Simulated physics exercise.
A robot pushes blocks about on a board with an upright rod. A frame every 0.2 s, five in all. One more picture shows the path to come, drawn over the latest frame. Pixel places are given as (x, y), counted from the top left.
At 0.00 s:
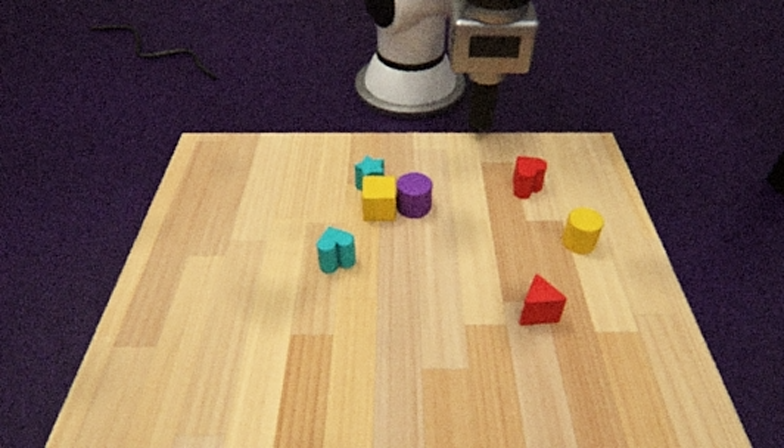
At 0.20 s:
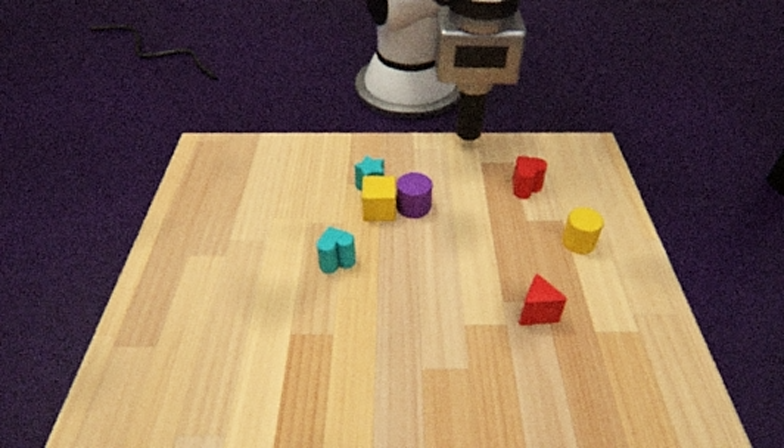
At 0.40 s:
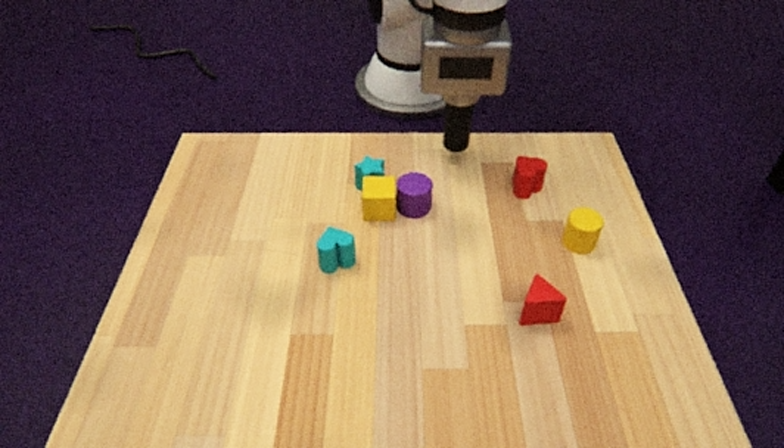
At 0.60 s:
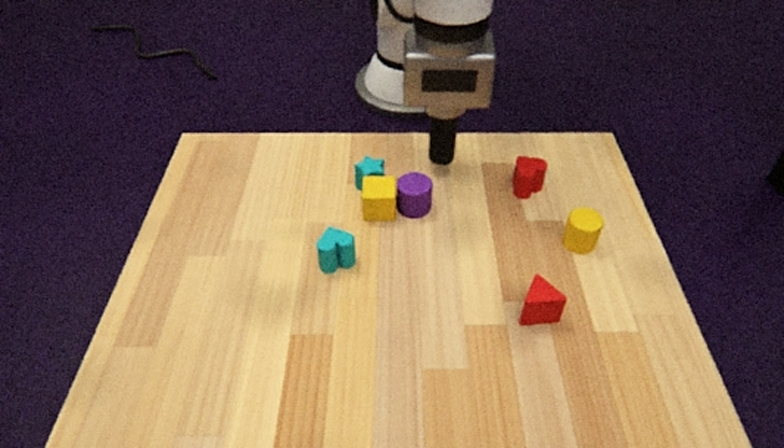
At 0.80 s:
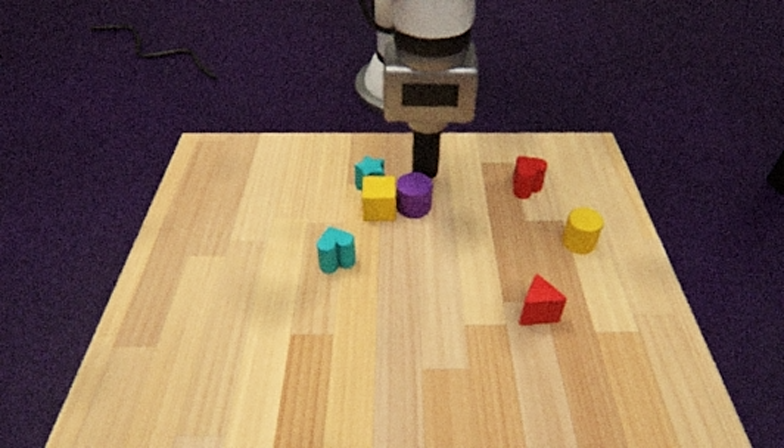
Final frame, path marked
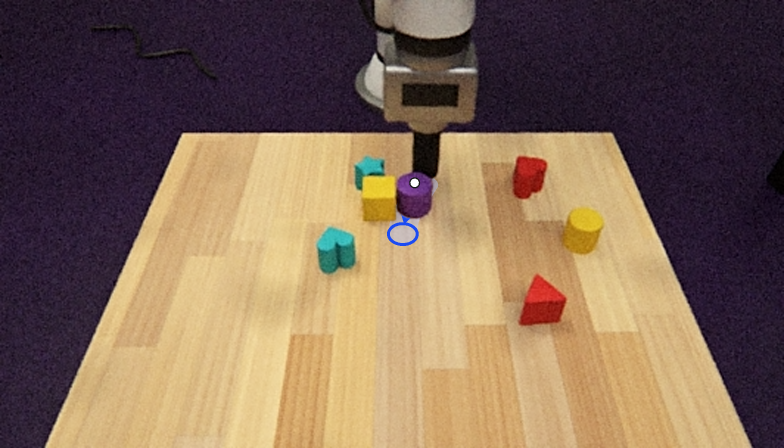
Robot arm moving its upright rod left and nearer over a wooden board, reaching close behind a purple cylinder among still blocks.
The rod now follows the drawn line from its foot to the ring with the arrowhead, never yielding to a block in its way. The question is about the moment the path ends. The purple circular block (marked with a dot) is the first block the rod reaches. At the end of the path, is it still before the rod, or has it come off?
Still in front.
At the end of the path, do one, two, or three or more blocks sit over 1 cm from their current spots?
It's going to be one.
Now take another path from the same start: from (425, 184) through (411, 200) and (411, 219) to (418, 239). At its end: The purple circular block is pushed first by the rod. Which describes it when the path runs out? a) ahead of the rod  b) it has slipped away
a.
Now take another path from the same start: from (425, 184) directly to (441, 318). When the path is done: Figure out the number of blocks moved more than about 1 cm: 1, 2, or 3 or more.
Answer: One block.
The drawn path runs from (425, 184) over (415, 199) and (406, 216) to (403, 234); the dot is on the purple circular block.
The first path, step by step. Halfway along, rod at (410, 195); yellow square piece at (375, 188), turned 15° clockwise; purple circular block at (405, 206).
At the end, rod at (403, 221); turquoise star not moved; yellow square piece at (375, 188), turned 15° clockwise; purple circular block at (398, 235).
